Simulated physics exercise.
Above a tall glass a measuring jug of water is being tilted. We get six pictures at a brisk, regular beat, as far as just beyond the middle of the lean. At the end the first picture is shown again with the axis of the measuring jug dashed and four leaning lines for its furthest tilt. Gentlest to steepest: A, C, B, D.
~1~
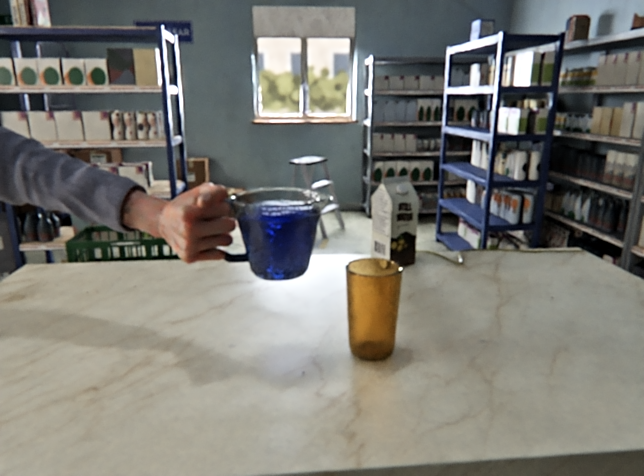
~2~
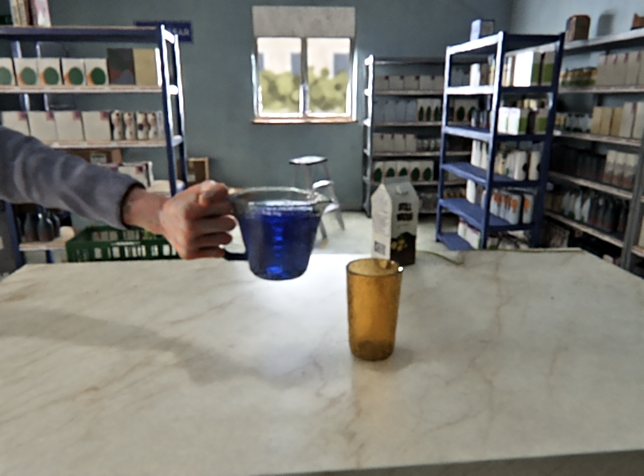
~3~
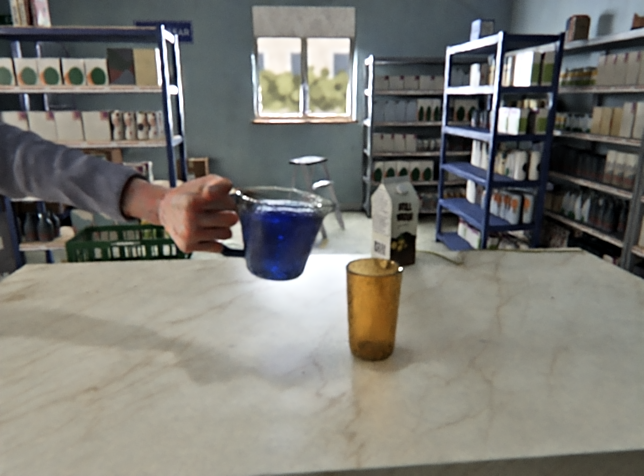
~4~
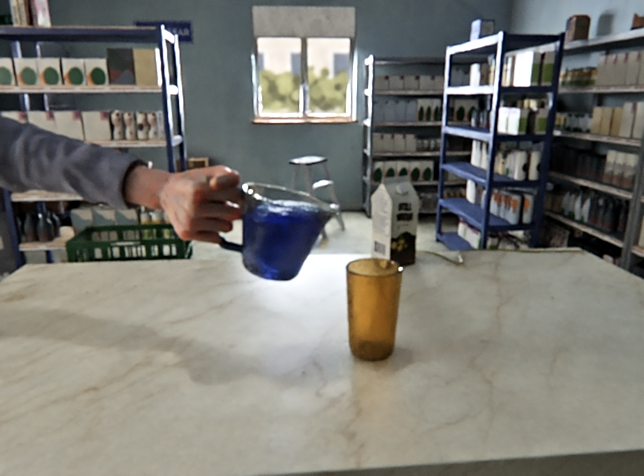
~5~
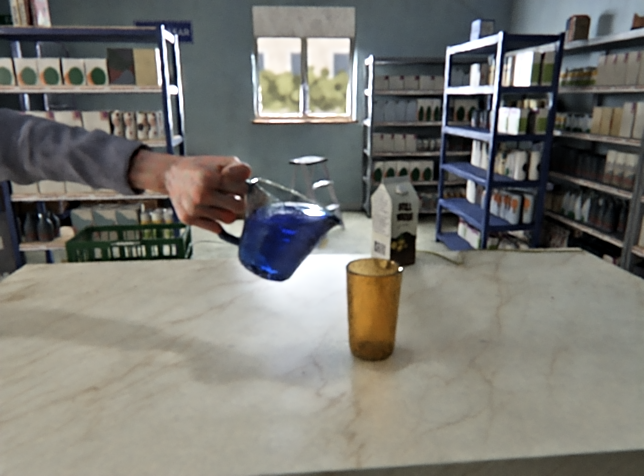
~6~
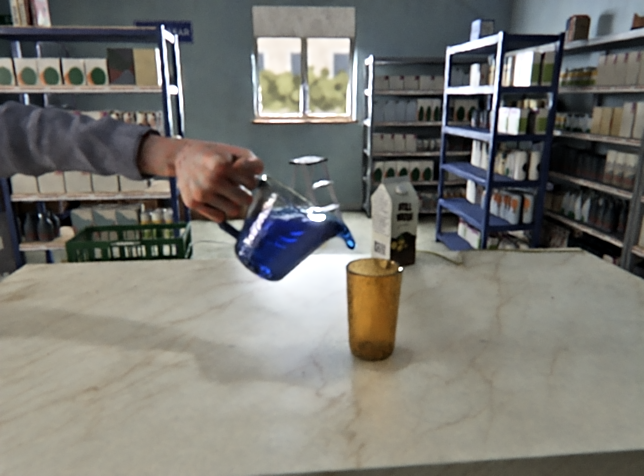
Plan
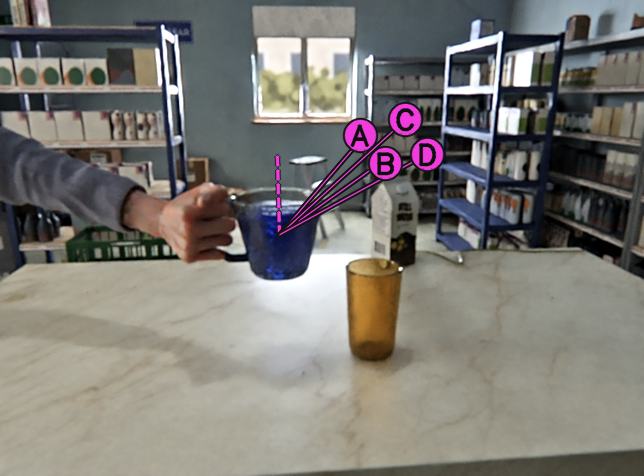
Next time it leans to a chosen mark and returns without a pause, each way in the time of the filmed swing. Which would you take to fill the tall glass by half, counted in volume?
Choose C.
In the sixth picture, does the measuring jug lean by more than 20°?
Yes.
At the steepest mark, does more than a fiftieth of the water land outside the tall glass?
Yes.
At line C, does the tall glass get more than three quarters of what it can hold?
No, less.
In magenta, A at (351, 150); B at (369, 170); C at (393, 131); D at (412, 162).
Choosing A, the tall glass ends with about 38 % of what it can hold.
Choosing B, the tall glass ends with about 62 % of what it can hold; 4 % of the water is spilt.
Choosing C, the tall glass ends with about 50 % of what it can hold.
Choosing D, the tall glass ends with about 69 % of what it can hold; 10 % of the water is spilt.
